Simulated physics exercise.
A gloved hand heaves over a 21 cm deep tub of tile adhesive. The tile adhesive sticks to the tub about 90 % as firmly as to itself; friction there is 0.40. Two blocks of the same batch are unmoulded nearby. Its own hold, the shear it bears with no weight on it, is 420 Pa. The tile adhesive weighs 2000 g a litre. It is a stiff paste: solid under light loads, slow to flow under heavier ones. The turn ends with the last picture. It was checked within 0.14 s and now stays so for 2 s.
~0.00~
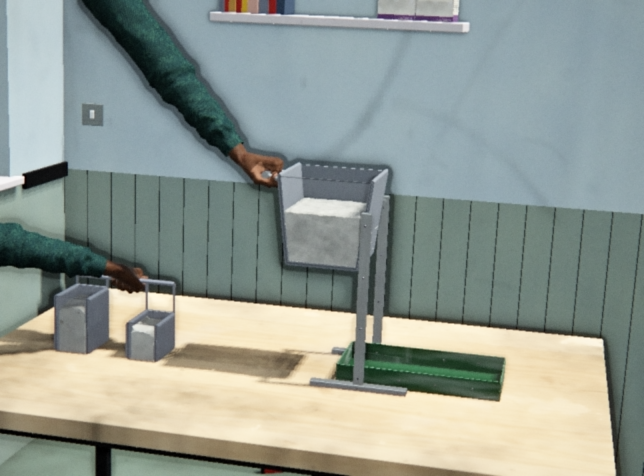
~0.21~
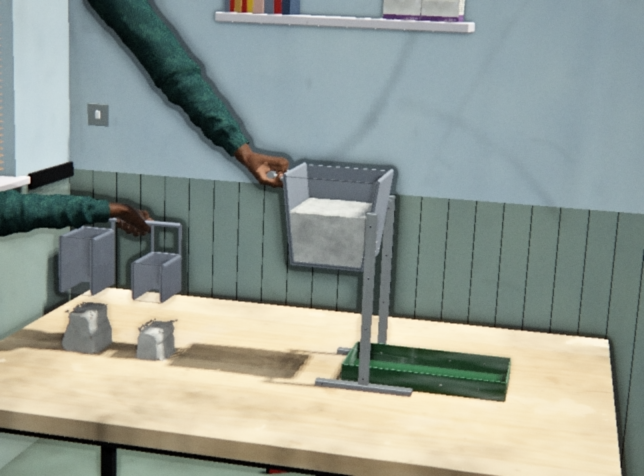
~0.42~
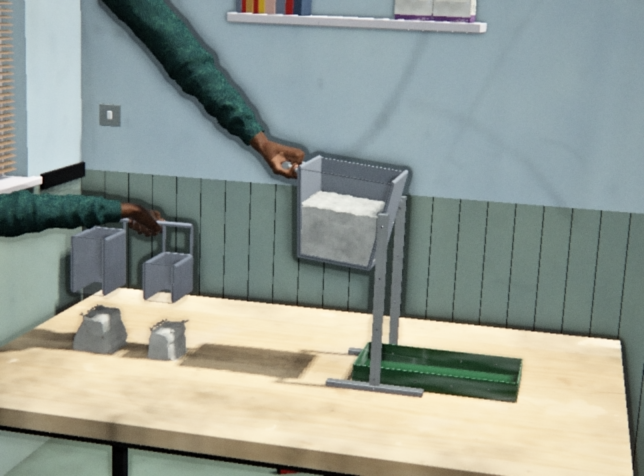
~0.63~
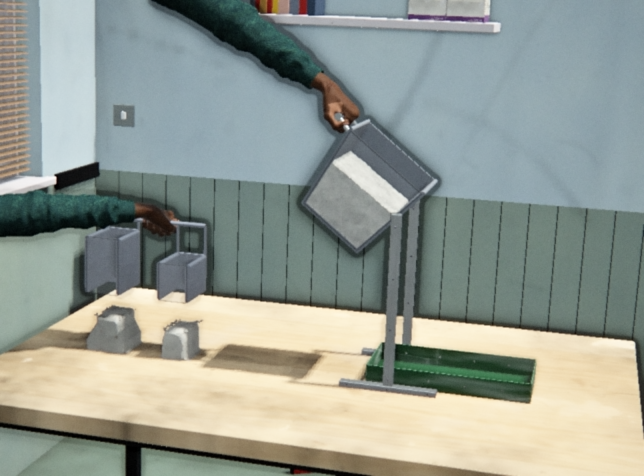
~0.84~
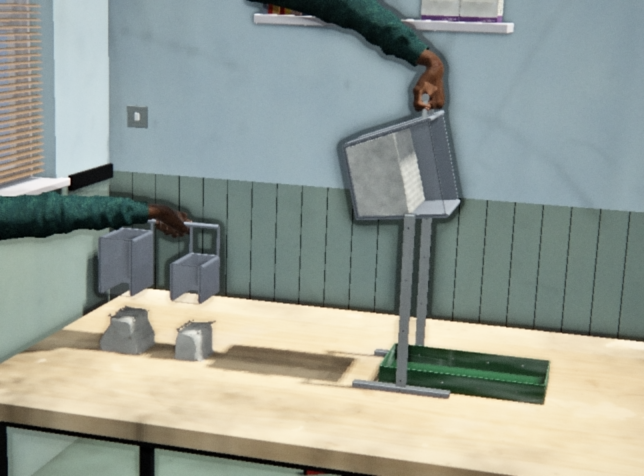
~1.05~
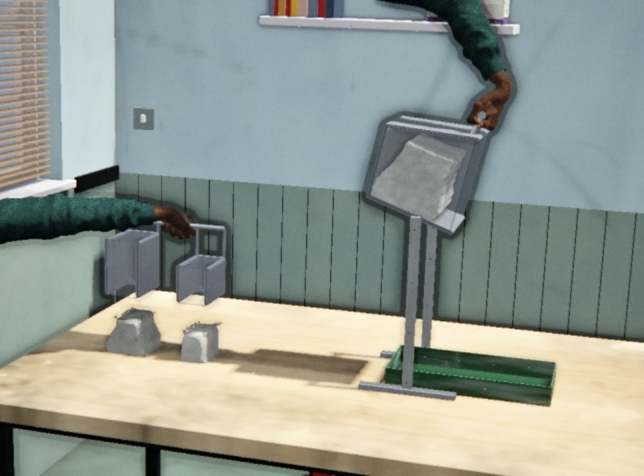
A hand tipped a clear tub of pale grey paste on a stand over to the right until it was past sideways, after another hand had lifted two moulds off small grey blocks.
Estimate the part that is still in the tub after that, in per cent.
The part that is still in the tub after that is near 43 %.
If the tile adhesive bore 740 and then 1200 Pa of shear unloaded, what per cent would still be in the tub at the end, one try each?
In turn about 40 %, 95 %.
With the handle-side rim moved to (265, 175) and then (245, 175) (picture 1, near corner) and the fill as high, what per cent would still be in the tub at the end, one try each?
In turn about 35 %, 25 %.
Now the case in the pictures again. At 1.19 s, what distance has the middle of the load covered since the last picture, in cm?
About 8 cm.
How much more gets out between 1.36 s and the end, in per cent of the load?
About 1 %.
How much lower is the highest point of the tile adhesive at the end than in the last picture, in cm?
About 11 cm.
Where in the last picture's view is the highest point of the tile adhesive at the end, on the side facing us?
At about (402, 188).
By 1.19 s, the tub is at 102 degrees and holds 76 %.
By 1.36 s, the tub is at 102 degrees and holds 45 %.
By 1.53 s, the tub is at 102 degrees and holds 44 %.
By 1.70 s, the tub is at 102 degrees and holds 44 %.
By 3.05 s, at the end, the tub is at 102 degrees and holds 43 %.
